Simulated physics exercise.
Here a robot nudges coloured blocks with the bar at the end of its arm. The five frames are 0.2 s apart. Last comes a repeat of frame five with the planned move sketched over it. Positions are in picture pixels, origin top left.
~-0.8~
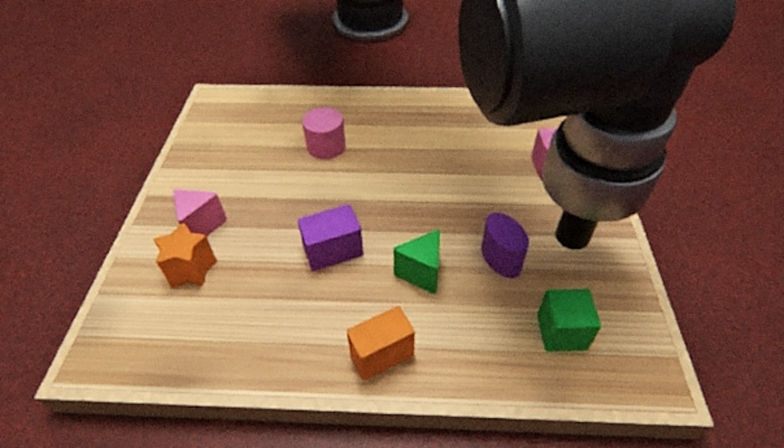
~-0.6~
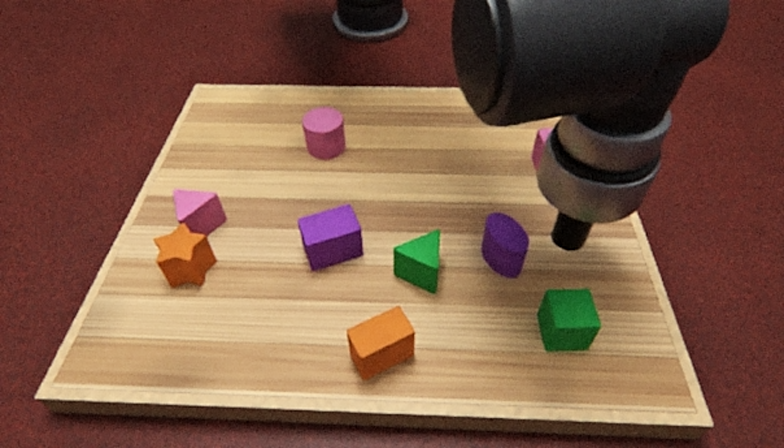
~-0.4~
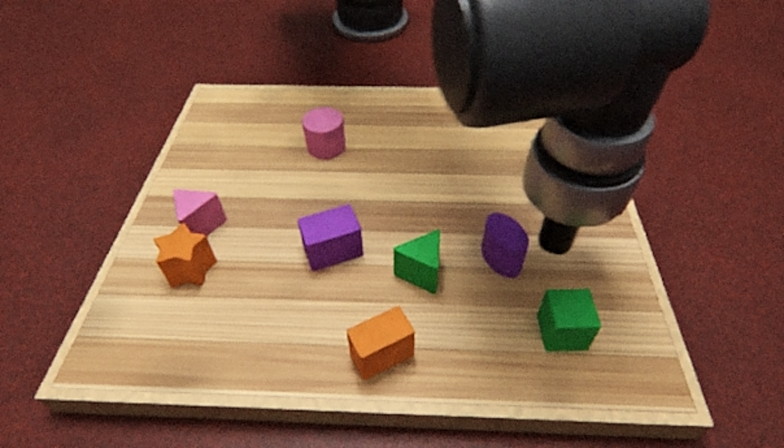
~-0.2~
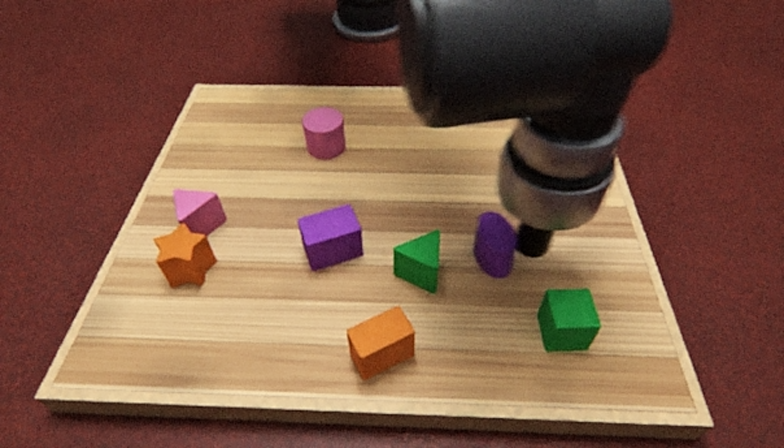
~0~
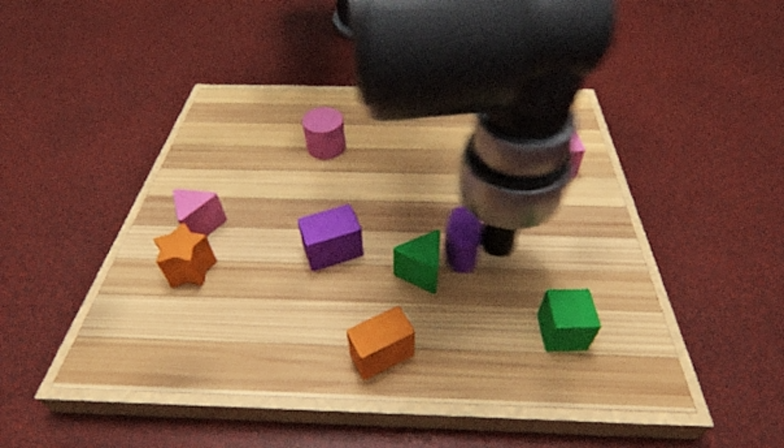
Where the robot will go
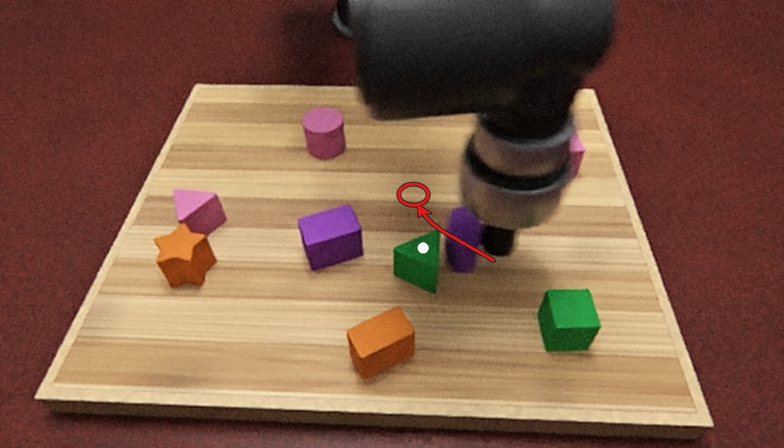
On a wooden board, a robot arm moves left among scattered coloured blocks, pushing a purple oval block toward a green triangular piece.
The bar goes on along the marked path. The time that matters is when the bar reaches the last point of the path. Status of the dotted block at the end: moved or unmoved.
The dotted block changes place.
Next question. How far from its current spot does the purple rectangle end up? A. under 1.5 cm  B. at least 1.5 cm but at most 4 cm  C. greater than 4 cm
I'll go with A - under 1.5 cm.
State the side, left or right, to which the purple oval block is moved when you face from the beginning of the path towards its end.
Answer: Left.
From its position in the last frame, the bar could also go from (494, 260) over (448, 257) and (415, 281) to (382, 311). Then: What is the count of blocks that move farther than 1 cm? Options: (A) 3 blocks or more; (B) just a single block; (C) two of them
My pick is C.
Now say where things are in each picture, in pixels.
The first frame shows lower end of the bar (572, 237), tops of blocks, purple rectangle (329, 224), green triangular piece (423, 248), purple oval block (507, 231), green four-sided block (574, 307).
The second frame shows bar (568, 238), blocks as before.
The third frame shows bar (555, 242), blocks as before.
The fourth frame shows bar (532, 245), purple oval block (498, 231).
The fifth frame shows bar (497, 244), purple rectangle (329, 224), green triangular piece (423, 248), purple oval block (465, 226), green four-sided block (574, 307).
The drawn path runs from (494, 260) by way of (459, 241) and (429, 220) to (413, 194); the dot is on the green triangular piece.
What follows on the original path. One third of the way, bar (461, 224); green triangular piece (415, 245), turned 35° anticlockwise; purple oval block (428, 212), turned 15° anticlockwise.
Two thirds of the way, bar (430, 203); green triangular piece (412, 244), turned 50° anticlockwise; purple oval block (403, 206), turned 50° anticlockwise.
At the end, bar (414, 177); purple rectangle not moved; green triangular piece (412, 244), turned 50° anticlockwise; purple oval block (403, 206), turned 50° anticlockwise; green four-sided block not moved.
